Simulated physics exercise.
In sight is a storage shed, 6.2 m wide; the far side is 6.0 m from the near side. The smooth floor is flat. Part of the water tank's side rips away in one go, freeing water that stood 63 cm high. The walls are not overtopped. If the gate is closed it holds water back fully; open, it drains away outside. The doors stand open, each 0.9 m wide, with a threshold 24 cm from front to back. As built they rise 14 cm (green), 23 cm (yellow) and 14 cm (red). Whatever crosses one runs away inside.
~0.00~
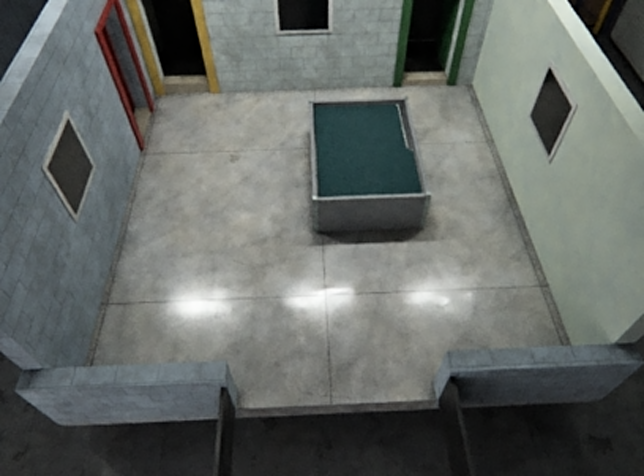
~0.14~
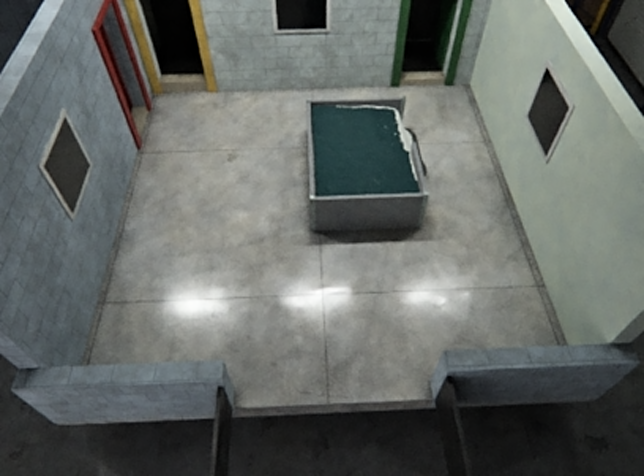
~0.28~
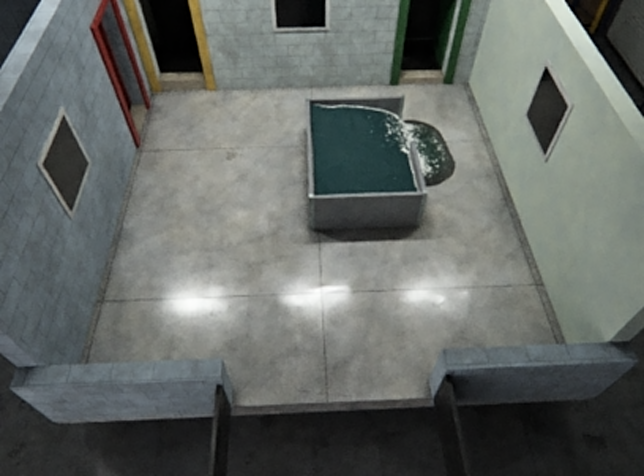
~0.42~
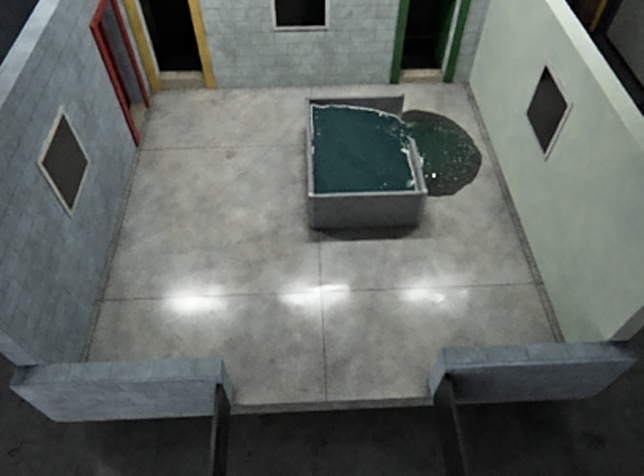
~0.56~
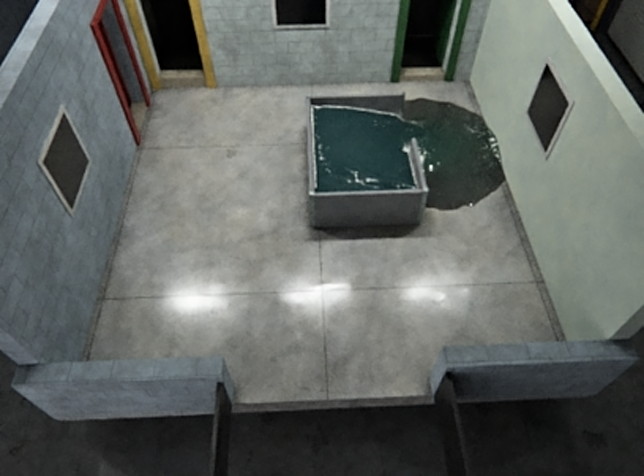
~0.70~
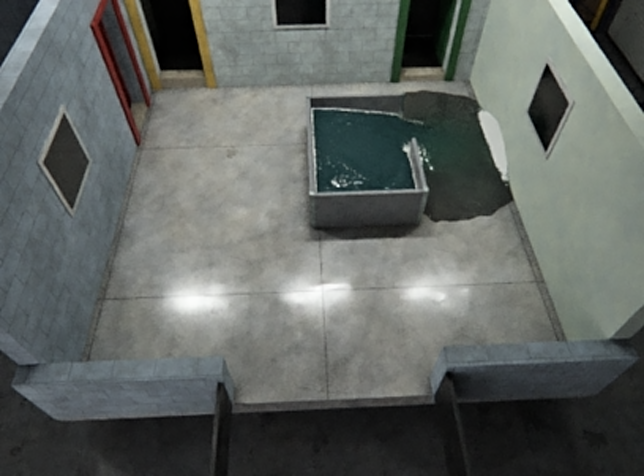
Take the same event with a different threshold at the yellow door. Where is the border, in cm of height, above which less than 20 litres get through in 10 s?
Close to 7.5 cm is just enough.
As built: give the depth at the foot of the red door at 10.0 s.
Some 8.0 cm.
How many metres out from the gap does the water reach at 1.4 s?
Roughly 3.0 m.
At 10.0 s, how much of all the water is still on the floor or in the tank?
About 88 per cent.
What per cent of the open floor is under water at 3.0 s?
About 40 per cent.
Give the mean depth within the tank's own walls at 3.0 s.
Some 24 cm.
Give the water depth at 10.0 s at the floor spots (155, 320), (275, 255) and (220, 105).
Roughly 8, 4 and 6 cm, in turn.
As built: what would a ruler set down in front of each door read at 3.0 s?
In cm: Green 21, yellow 0, red 0.
After 1.4 s water covers 15 % of the floor, deepest (48 cm) near (467, 81); it has not reached the yellow door.
After 3.0 s water covers 40 % of the floor, deepest (28 cm) near (485, 129); it has not reached the yellow door.
After 10.0 s water covers 100 % of the floor, deepest (9 cm) near (74, 391); 8 cm at the yellow door, 0 litres in over its 23 cm threshold.
At the yellow door as built, the water arrived by 3.6 s and peaked near 13 cm at 6.6 s.
With a threshold of 7 cm, 26 litres would have come in within the 10 s; with 9 cm, 10 litres. So under 20 litres takes about 7.5 cm.
